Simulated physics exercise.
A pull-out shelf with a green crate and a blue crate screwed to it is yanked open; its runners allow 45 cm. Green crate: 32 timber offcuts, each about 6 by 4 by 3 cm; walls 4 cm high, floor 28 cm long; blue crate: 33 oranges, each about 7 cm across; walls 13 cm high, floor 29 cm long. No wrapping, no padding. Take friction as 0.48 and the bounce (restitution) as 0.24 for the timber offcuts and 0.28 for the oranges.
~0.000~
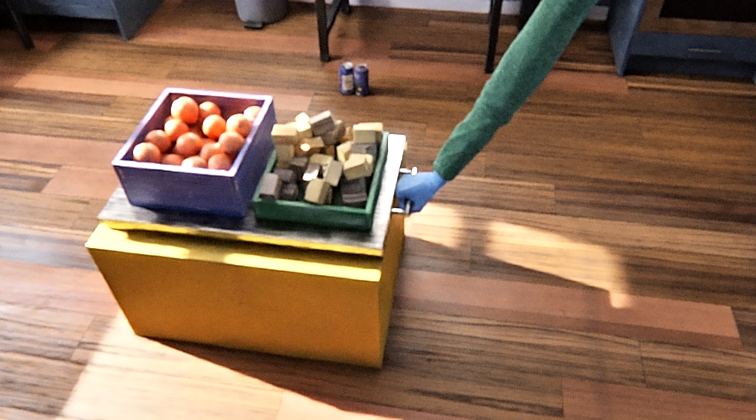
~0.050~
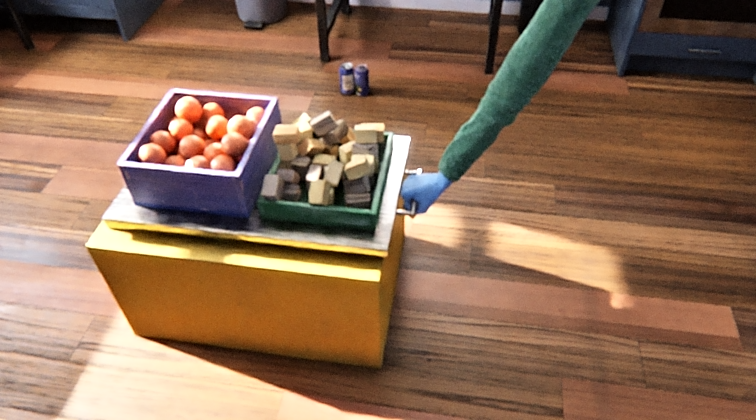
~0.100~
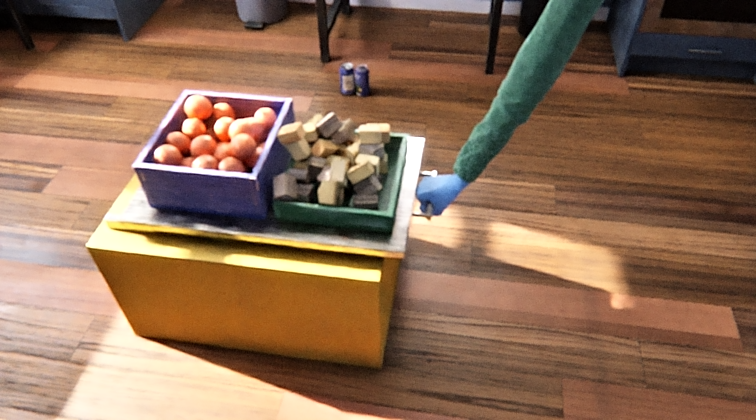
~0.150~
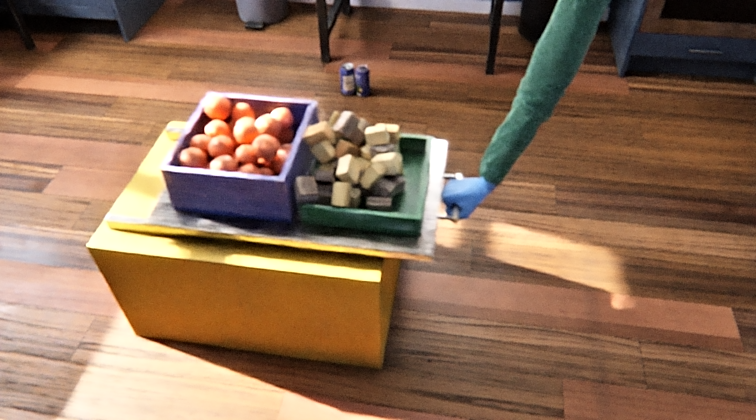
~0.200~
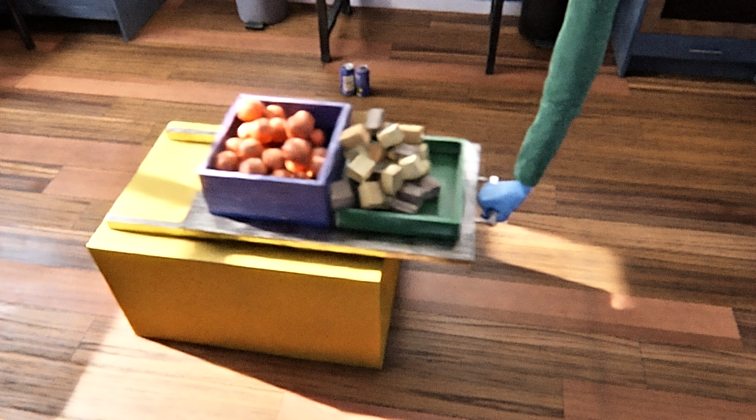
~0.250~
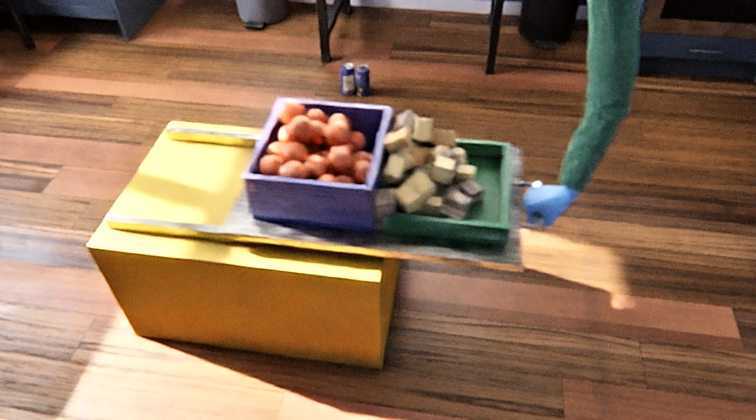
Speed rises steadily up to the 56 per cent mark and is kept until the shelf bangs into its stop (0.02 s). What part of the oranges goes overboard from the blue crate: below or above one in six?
The blue crate loses fewer than one in six of its oranges.
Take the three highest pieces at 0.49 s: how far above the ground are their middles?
Roughly 72 cm.
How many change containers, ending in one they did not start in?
Some 1 pieces.
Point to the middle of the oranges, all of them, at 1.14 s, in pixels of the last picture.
At about (384, 176).
After 0.29 s, the runners reach their end.
After 0.37 s, green crate 31 in, 1 out and blue crate 33 in, 0 out.
After 0.49 s, green crate 22 in, 10 out and blue crate 33 in, 0 out.
After 0.71 s, green crate 19 in, 13 out and blue crate 32 in, 1 out.
Outcome (at 1.14 s), green crate 19 in, 13 out and blue crate 32 in, 1 out. Asked share, 1 of 33, 3 per cent.
